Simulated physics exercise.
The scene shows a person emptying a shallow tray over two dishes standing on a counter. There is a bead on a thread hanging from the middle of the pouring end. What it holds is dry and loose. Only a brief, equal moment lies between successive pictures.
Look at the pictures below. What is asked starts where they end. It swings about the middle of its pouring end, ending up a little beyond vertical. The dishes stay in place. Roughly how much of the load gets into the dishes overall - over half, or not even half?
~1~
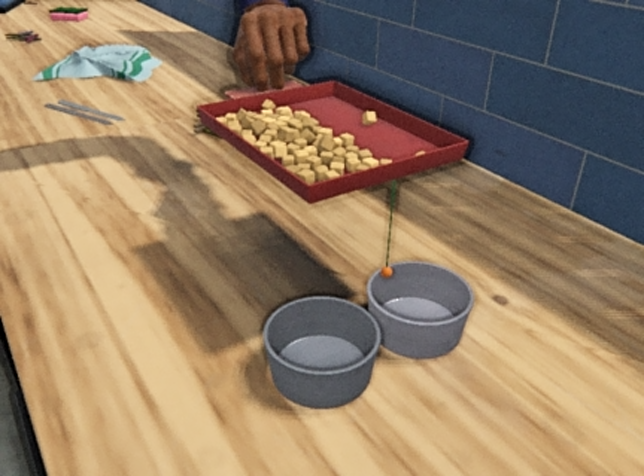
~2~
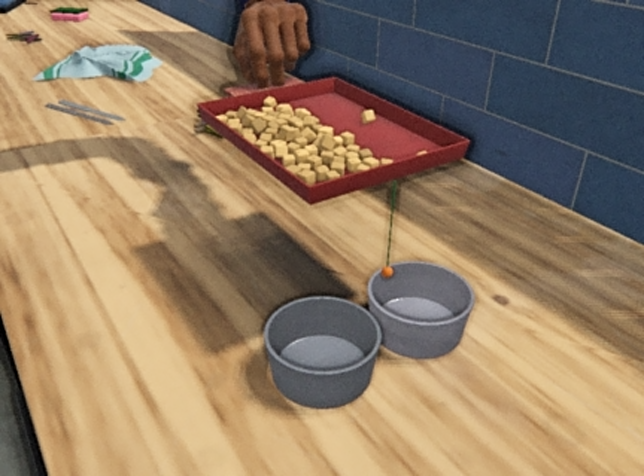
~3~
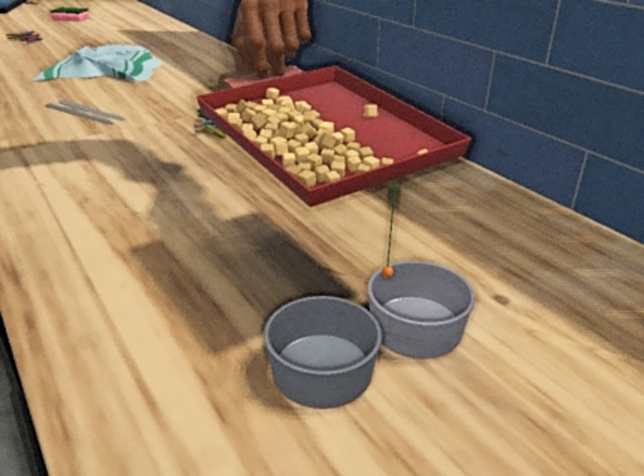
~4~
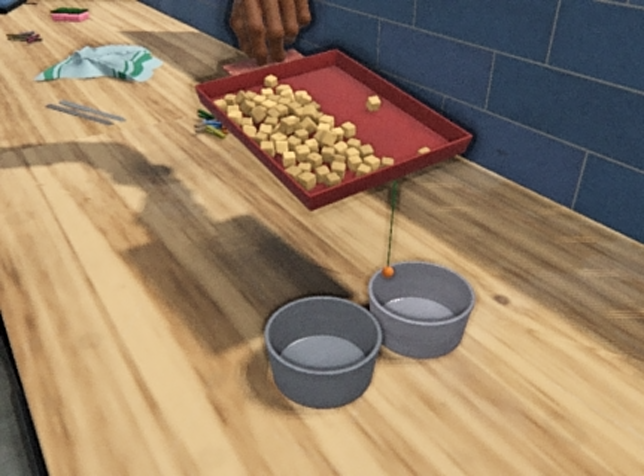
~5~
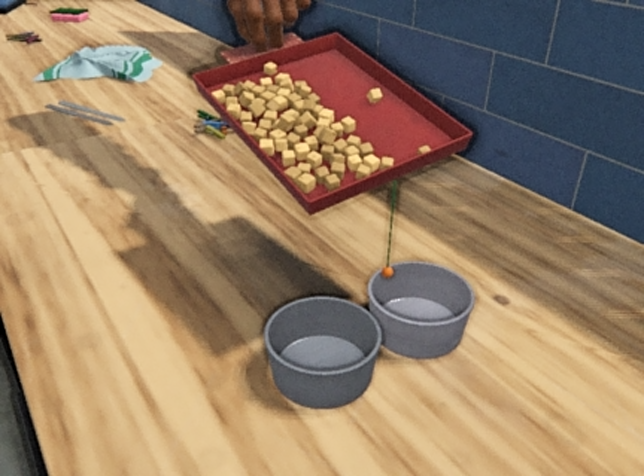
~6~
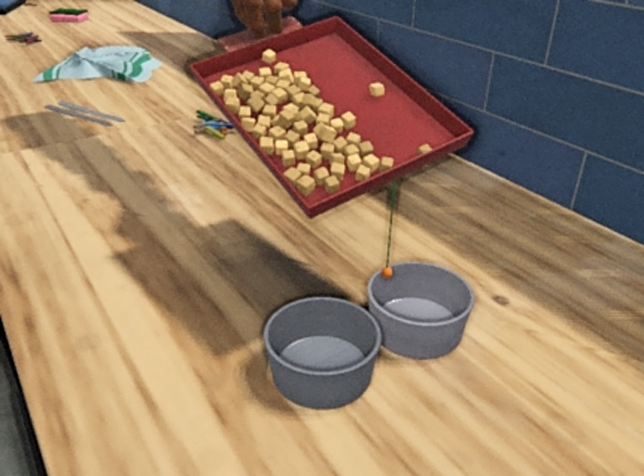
Over half gets in.
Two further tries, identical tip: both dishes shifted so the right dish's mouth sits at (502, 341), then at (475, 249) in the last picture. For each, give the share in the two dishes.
Close to 0 in a hundred, then close to 0 in a hundred.
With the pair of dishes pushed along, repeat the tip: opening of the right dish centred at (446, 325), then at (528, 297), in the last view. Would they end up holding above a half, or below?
With the first shift the pair saves less than a half; with the second, less than a half.
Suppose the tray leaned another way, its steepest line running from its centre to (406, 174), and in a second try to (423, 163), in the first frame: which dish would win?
Taking them in order: Right side, followed by right side.
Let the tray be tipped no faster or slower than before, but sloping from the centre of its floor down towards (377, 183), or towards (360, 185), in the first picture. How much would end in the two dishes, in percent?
Lab note: Try 1 = 60 %, try 2 = 50 %.
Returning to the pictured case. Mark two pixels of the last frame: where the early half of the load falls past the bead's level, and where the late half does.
I'd put it at roughly (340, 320), and after that at roughly (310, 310).
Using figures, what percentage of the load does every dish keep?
Left about 70, right about 0 in a hundred.
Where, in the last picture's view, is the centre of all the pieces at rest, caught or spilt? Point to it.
Somewhere around (328, 364) in the last picture.
Just after the last frame, tray tipped steeply; almost all on the tray; just a few in the air.
A moment on, tray tipped past a quarter turn; almost all on the tray; just a few in the left dish.
Further on, tray tipped past a quarter turn; the larger part in the left dish; just a few in the right dish; roughly a quarter outside both.
When it is over, tray tipped past a quarter turn; the larger part in the left dish; just a few in the right dish; roughly a quarter outside both.
